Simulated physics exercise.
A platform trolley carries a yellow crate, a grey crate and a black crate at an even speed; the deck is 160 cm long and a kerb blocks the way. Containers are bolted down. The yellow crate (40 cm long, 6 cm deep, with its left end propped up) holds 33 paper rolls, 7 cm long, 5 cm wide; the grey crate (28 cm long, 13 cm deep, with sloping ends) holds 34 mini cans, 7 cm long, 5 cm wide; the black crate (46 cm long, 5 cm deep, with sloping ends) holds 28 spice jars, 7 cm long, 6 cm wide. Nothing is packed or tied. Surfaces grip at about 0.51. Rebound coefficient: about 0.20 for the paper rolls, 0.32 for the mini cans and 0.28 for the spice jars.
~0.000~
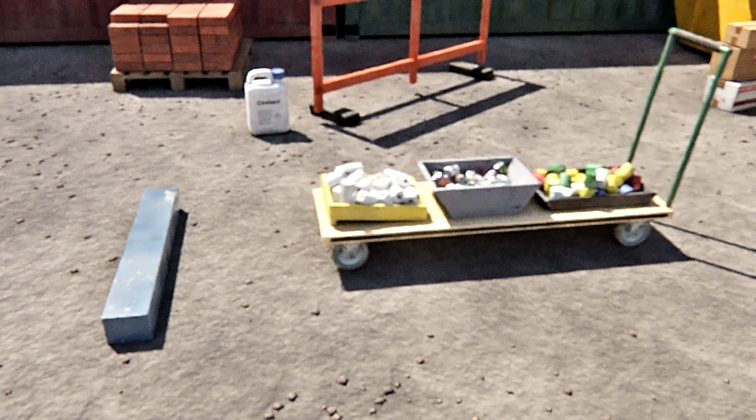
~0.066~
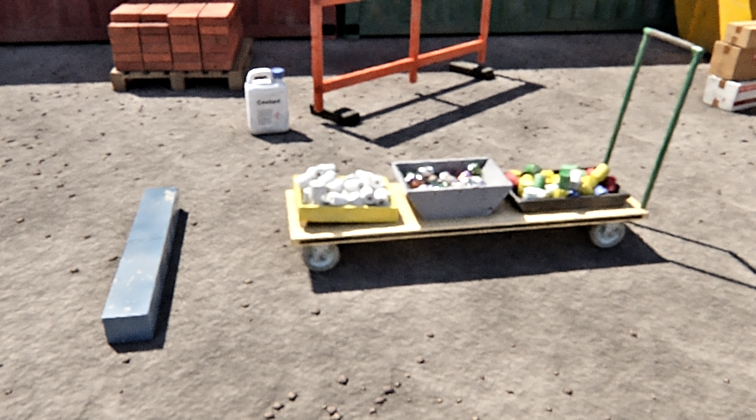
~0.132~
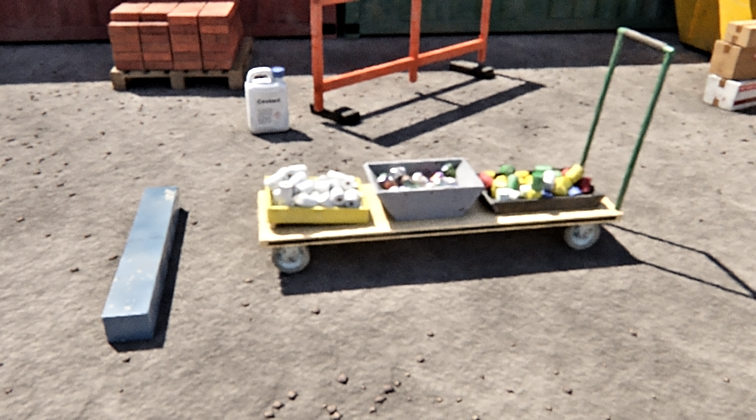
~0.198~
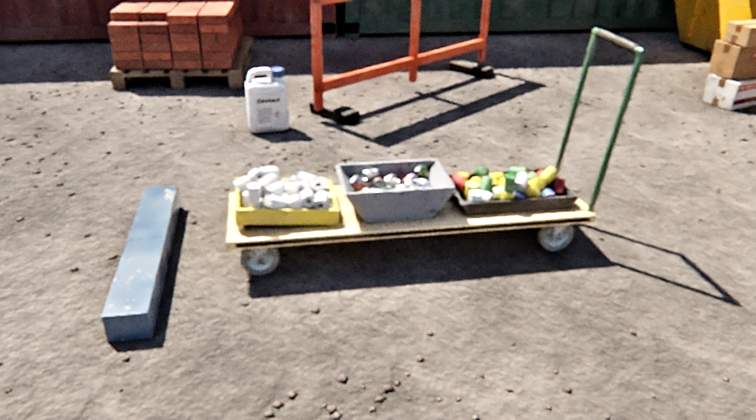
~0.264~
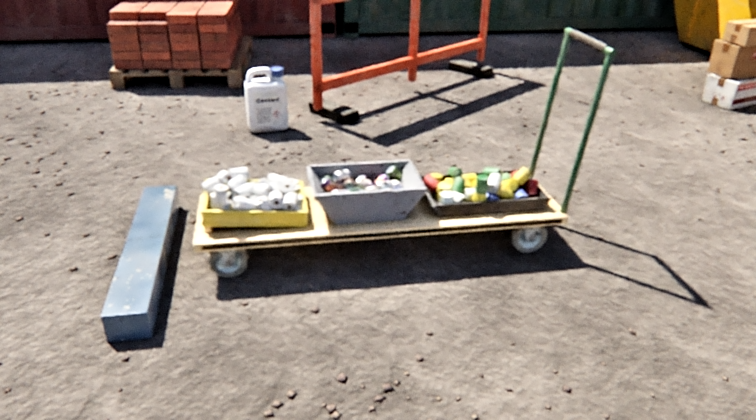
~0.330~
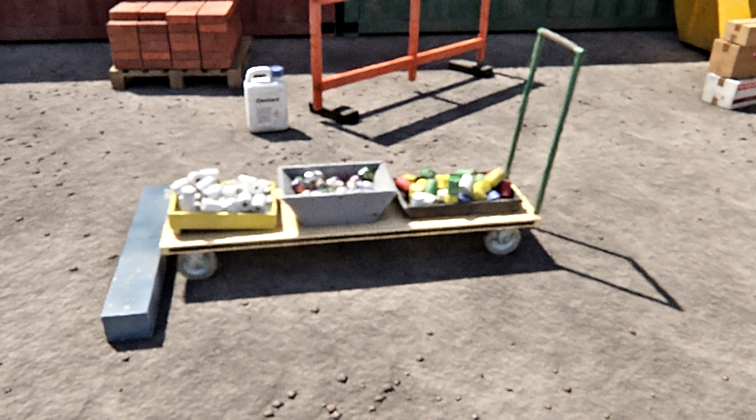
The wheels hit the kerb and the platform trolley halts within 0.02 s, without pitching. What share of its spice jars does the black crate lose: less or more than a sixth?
Over a sixth of the spice jars leave the black crate.
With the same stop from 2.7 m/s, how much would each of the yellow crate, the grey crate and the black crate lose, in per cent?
Then yellow crate 30, grey crate 20, black crate 30 per cent.
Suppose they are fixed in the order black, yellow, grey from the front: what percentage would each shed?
In that case yellow crate 20, grey crate 10, black crate 30 per cent.
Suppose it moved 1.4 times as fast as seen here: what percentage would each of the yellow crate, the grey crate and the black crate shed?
Then yellow crate 40, grey crate 20, black crate 40 per cent.
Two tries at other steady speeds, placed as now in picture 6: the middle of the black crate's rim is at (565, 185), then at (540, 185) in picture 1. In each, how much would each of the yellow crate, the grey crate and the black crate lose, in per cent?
Yellow crate 20 then 10, grey crate 0 then 0, black crate 10 then 10 per cent.
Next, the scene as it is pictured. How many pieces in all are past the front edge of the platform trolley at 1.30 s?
Roughly 4.
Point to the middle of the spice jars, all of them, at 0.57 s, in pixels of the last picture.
At about (404, 190).
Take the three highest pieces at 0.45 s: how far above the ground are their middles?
Some 40 cm up.
After 0.35 s, contact.
After 0.45 s, the yellow crate is down by 4 of 33, the grey crate has all 34 and the black crate is down by 1 of 28.
After 0.57 s, the yellow crate is down by 6 of 33, the grey crate is down by 1 of 34 and the black crate is down by 4 of 28.
After 0.80 s, the yellow crate is down by 7 of 33, the grey crate is down by 2 of 34 and the black crate is down by 5 of 28.
When it is over (at 1.30 s), the yellow crate is down by 7 of 33, the grey crate is down by 2 of 34 and the black crate is down by 7 of 28. Asked share, 7 of 28, 25 per cent.
